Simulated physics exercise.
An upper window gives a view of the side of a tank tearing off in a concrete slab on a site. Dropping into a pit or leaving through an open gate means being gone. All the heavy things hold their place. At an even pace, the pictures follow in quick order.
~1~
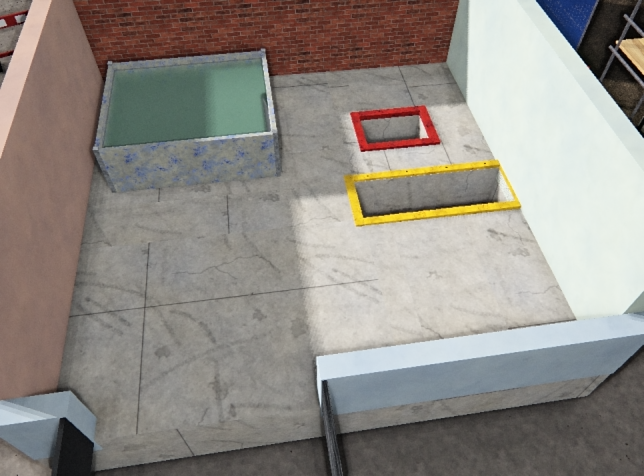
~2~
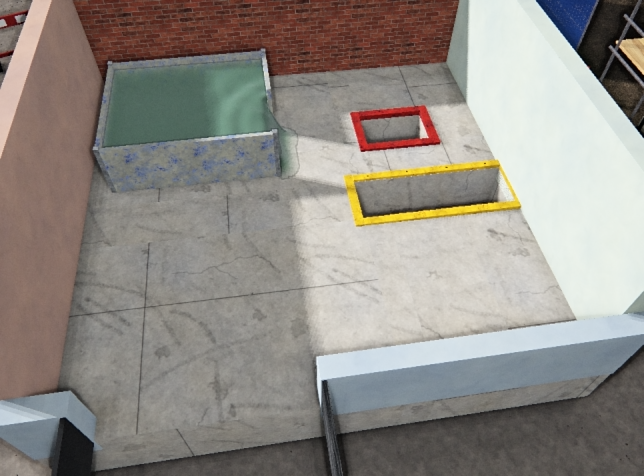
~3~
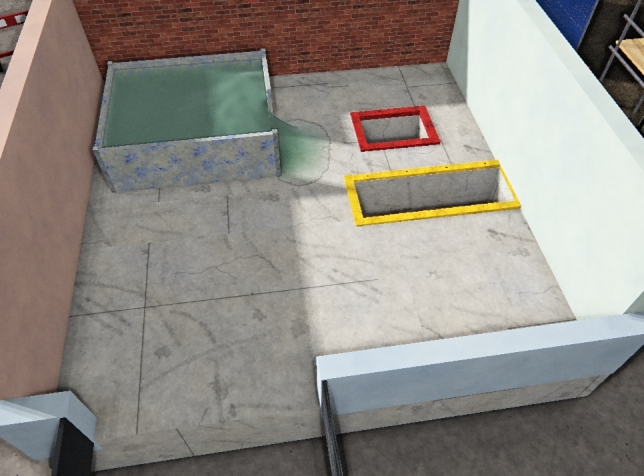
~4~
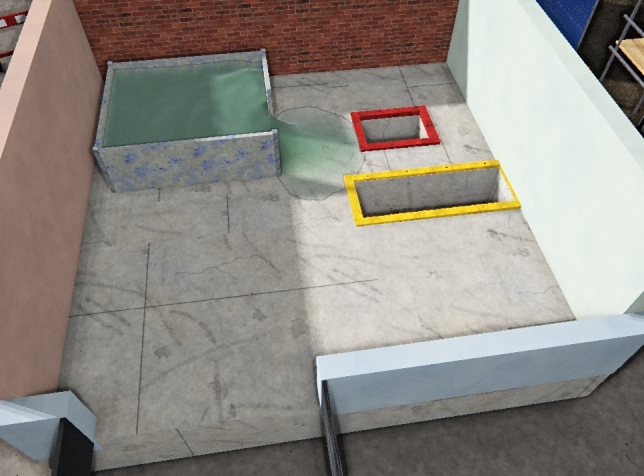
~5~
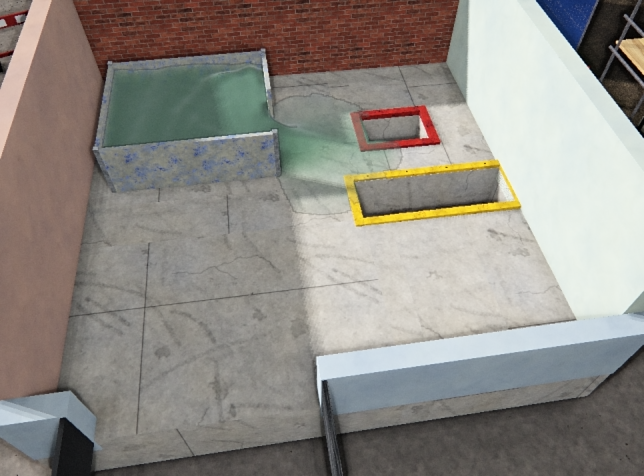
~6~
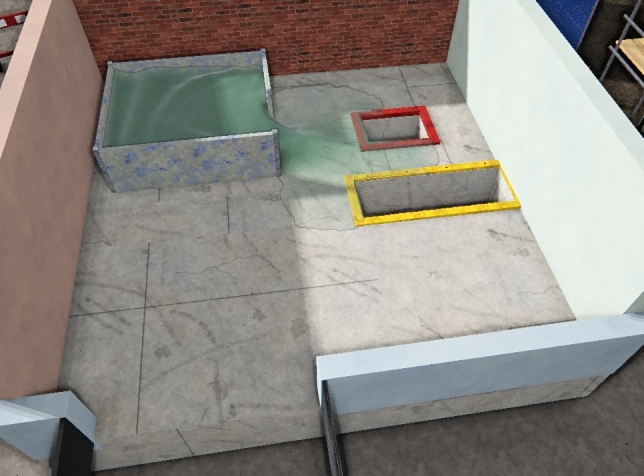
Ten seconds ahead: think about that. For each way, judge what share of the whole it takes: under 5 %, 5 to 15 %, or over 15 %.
Shares: The gate takes under 5 %; the yellow pit takes over 15 %; the red pit takes over 15 %.
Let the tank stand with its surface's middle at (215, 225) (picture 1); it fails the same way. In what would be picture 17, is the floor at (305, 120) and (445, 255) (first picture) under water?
First spot spared, second spot submerged.
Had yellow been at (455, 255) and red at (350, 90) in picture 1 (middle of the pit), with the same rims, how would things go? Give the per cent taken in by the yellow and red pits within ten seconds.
Yellow: 35 %; red: 12 %.
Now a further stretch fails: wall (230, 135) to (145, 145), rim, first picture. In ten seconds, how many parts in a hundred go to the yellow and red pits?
Out of every hundred parts, yellow takes 6 and red takes 0.
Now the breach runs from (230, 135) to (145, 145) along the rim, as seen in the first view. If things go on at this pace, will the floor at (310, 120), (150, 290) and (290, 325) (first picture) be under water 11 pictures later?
Going point by point: Left unwetted, waterlogged, waterlogged.
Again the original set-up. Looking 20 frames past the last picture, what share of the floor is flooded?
Close to 35 %.
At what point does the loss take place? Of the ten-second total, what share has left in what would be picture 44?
I get 80 percent.
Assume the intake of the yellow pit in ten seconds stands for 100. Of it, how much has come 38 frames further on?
It would be roughly 85 percent of the ten-second total.
A moment on, water covers 25 % of the floor; the gate 0 %, the yellow pit 4 %, the red pit 5 %.
Next, water covers 30 % of the floor; the gate 0 %, the yellow pit 10 %, the red pit 10 %.
Then, water covers 35 % of the floor; the gate 0 %, the yellow pit 16 %, the red pit 15 %.
Later, water covers 45 % of the floor; the gate 0 %, the yellow pit 23 %, the red pit 22 %.
In the end, water covers 60 % of the floor; the gate 0 %, the yellow pit 28 %, the red pit 29 %.
